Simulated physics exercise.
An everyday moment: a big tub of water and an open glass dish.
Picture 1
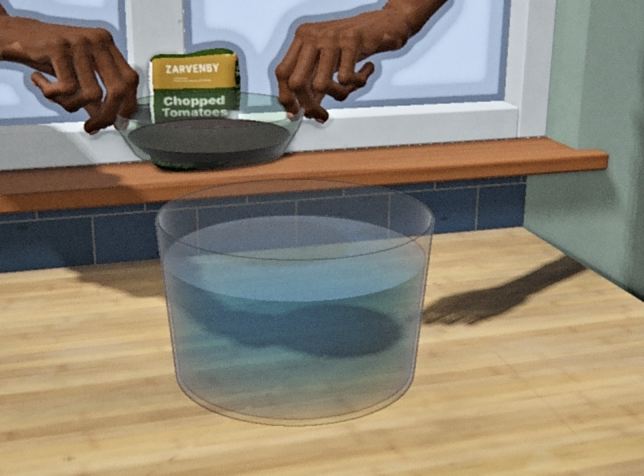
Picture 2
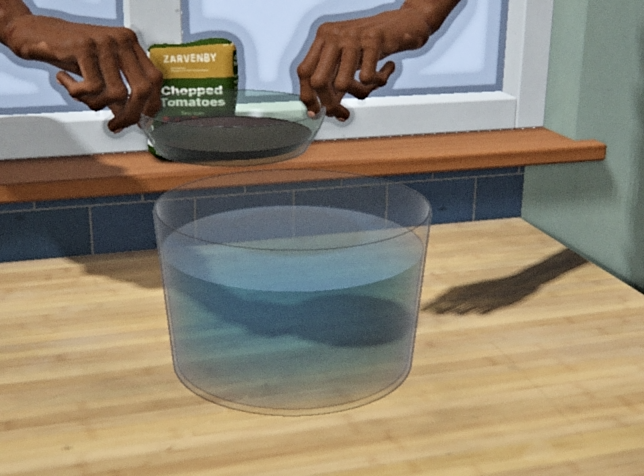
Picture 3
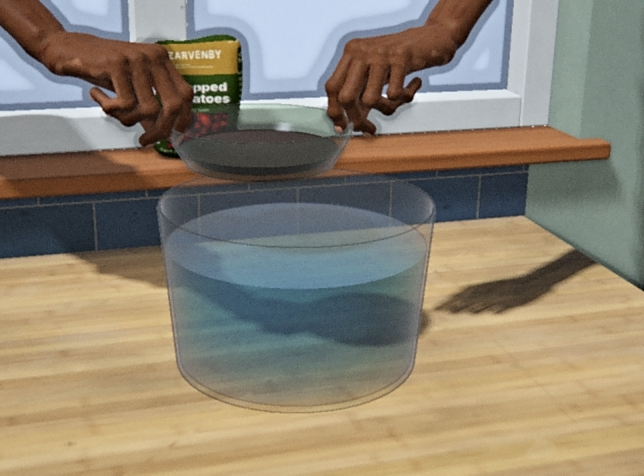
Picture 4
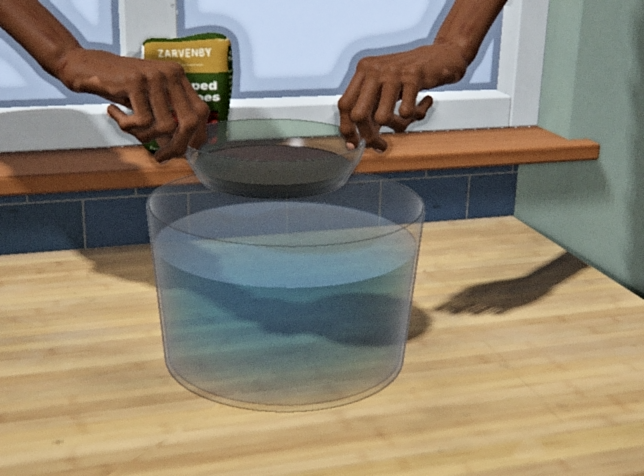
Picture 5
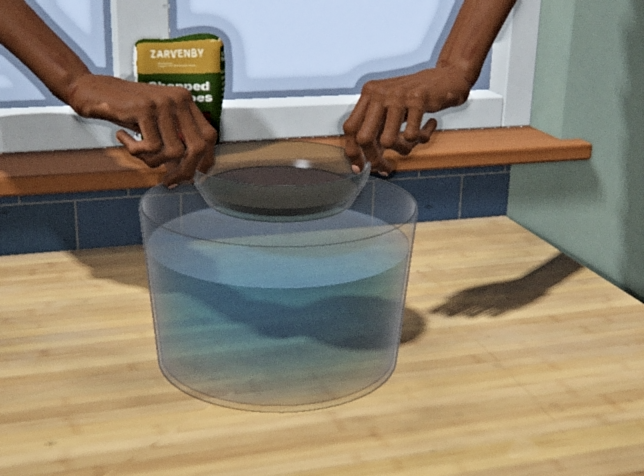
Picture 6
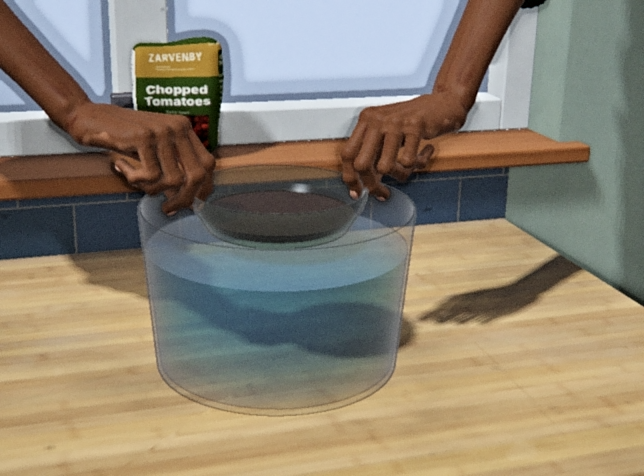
On a wooden kitchen counter, two hands lowering an open glass dish of dark contents over a big clear tub of water.
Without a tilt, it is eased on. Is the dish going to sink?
No, it stays up.
Shortly, the dish dips into the water.
Then, it bobs and steadies.
At the finish, the dish floats with about half of its side showing.
